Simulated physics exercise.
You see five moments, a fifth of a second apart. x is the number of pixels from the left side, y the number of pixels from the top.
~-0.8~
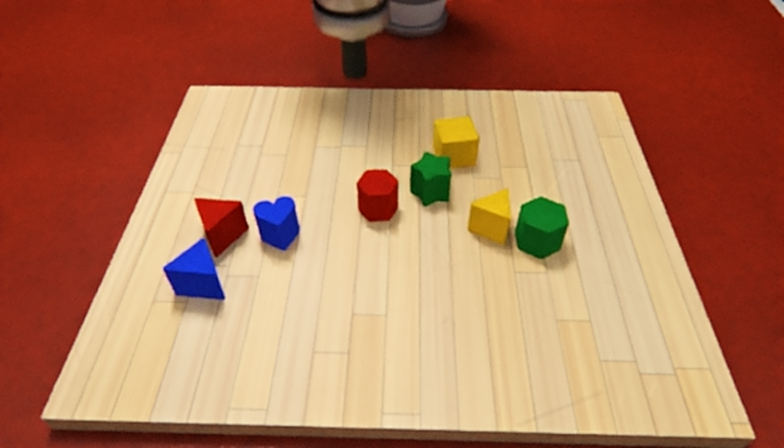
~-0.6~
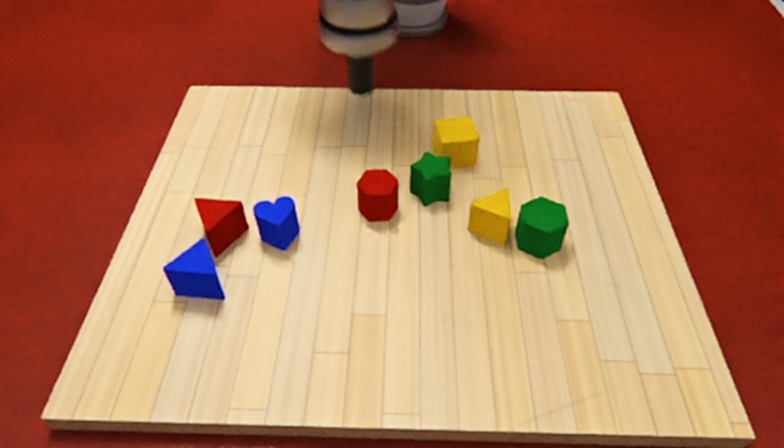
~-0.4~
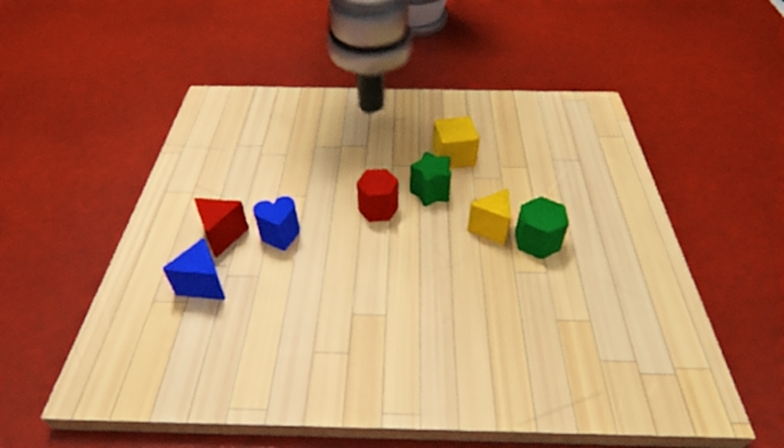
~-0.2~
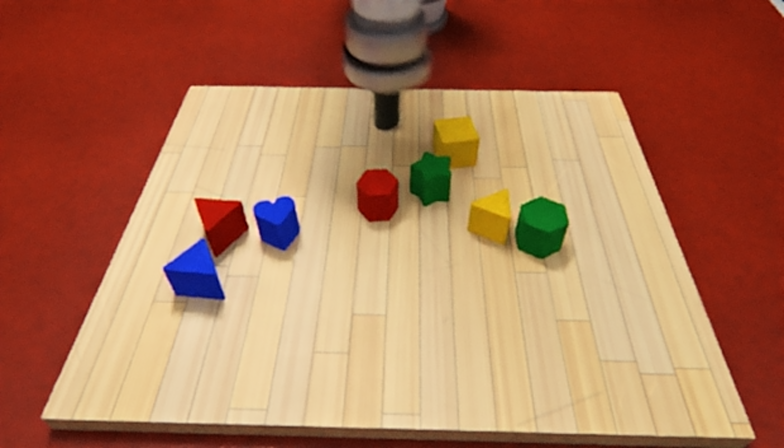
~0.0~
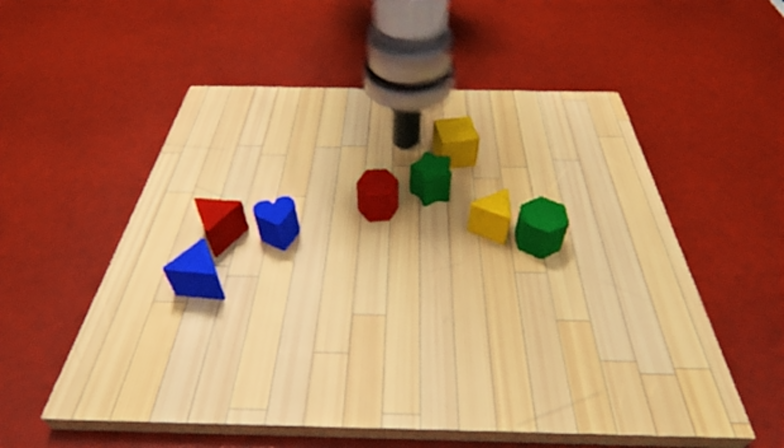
A robot arm's dark rod moves down and right over a board of still, colored blocks.
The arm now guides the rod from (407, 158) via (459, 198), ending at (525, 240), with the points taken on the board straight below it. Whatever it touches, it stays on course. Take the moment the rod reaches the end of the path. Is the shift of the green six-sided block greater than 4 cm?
My answer is no.
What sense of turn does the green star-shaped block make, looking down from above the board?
The turn is clockwise.
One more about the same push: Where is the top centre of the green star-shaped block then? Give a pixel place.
It is at (453, 195).
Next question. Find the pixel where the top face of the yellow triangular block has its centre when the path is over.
The point I'd pick in the picture is (526, 236).
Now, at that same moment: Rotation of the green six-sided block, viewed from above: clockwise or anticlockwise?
Its rotation is counterclockwise.
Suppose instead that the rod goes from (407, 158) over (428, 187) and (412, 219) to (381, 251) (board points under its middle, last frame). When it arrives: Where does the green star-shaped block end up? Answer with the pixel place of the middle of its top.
Answer: (446, 200).
The first path, step by step. One third of the way, rod (443, 168); green star-shaped block (443, 182), turned 30° clockwise.
Two thirds of the way, rod (482, 196); green star-shaped block (453, 195), turned 110° clockwise.
At the end, rod (529, 224); green star-shaped block (453, 195), turned 110° clockwise; yellow square not moved; yellow triangular block (526, 236), turned 20° clockwise; green six-sided block (570, 227), turned 40° anticlockwise.
